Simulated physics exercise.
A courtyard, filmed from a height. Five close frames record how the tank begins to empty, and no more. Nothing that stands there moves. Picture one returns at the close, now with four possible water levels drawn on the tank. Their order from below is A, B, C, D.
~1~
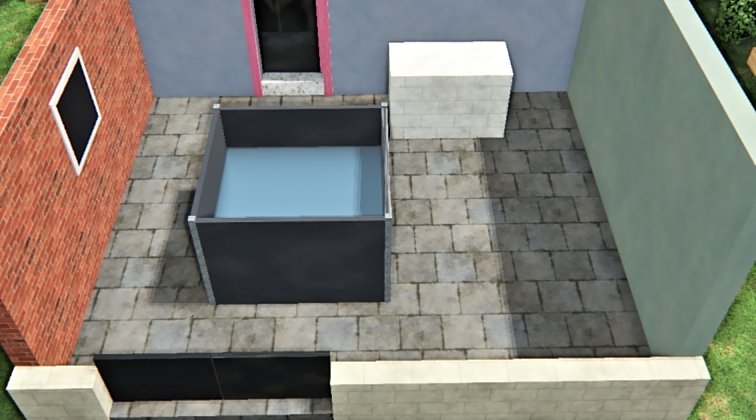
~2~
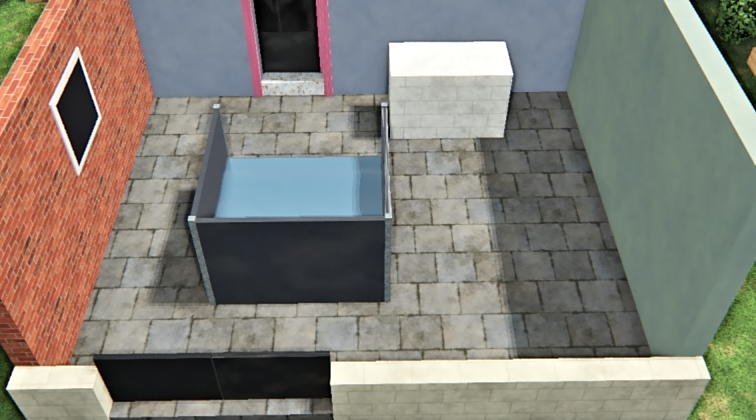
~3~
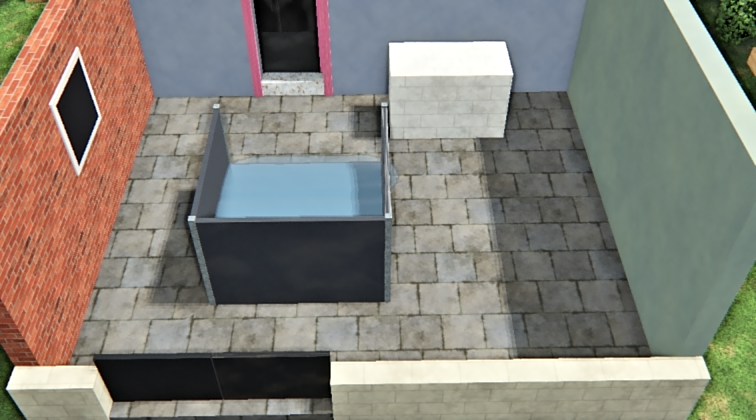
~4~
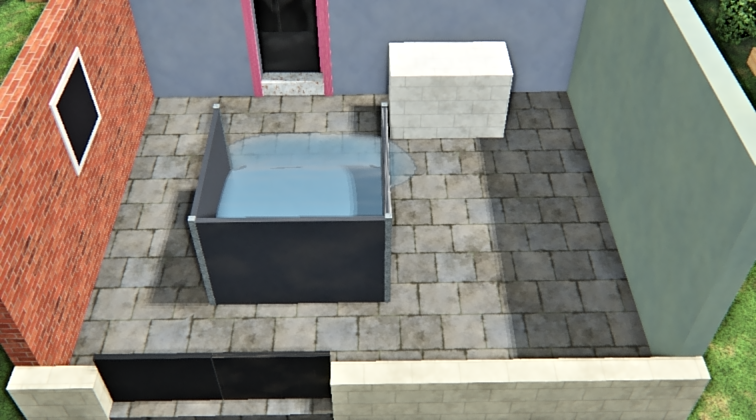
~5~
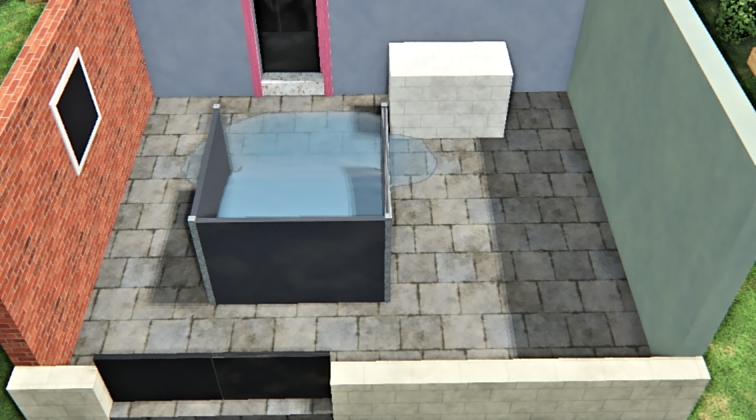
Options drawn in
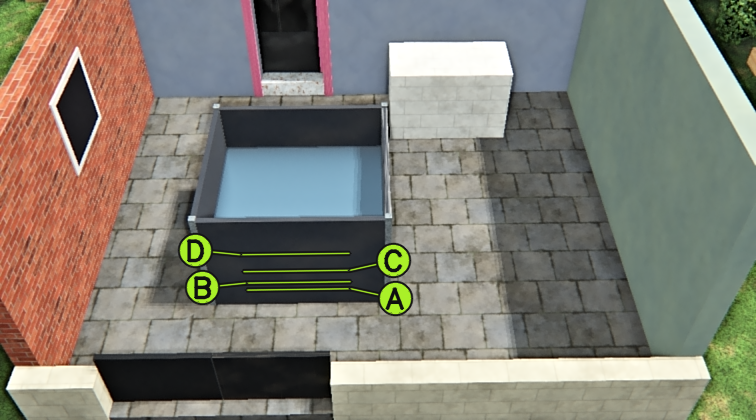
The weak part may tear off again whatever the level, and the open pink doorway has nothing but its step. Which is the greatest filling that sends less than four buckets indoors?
B is the one.
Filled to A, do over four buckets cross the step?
No, not at all.
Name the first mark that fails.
That would be C.
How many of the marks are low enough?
Two of the four.
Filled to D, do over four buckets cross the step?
Yes.
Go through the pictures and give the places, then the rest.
In the first frame, water in the tank at rest, its middle at (300, 197); foot of the pink doorway at (294, 95); shut gate at (215, 361).
In the second frame, water covers 2 % of the ground, its front hidden from here.
In the third frame, water covers 5 % of the ground, its front hidden from here.
In the fourth frame, water covers 10 % of the ground, its front hidden from here.
In the fifth frame, front seen at (418, 144), 16 % of the ground wet.
On the marked copy, A at (299, 289); B at (298, 282); C at (296, 270); D at (294, 254); from the bottom up A, B, C, D.
Choosing A, nothing gets over.
Choosing B, a splash gets over, under a bucket.
Choosing C, about 9 bucketfuls get in.
Choosing D, dozens of bucketfuls pour in.
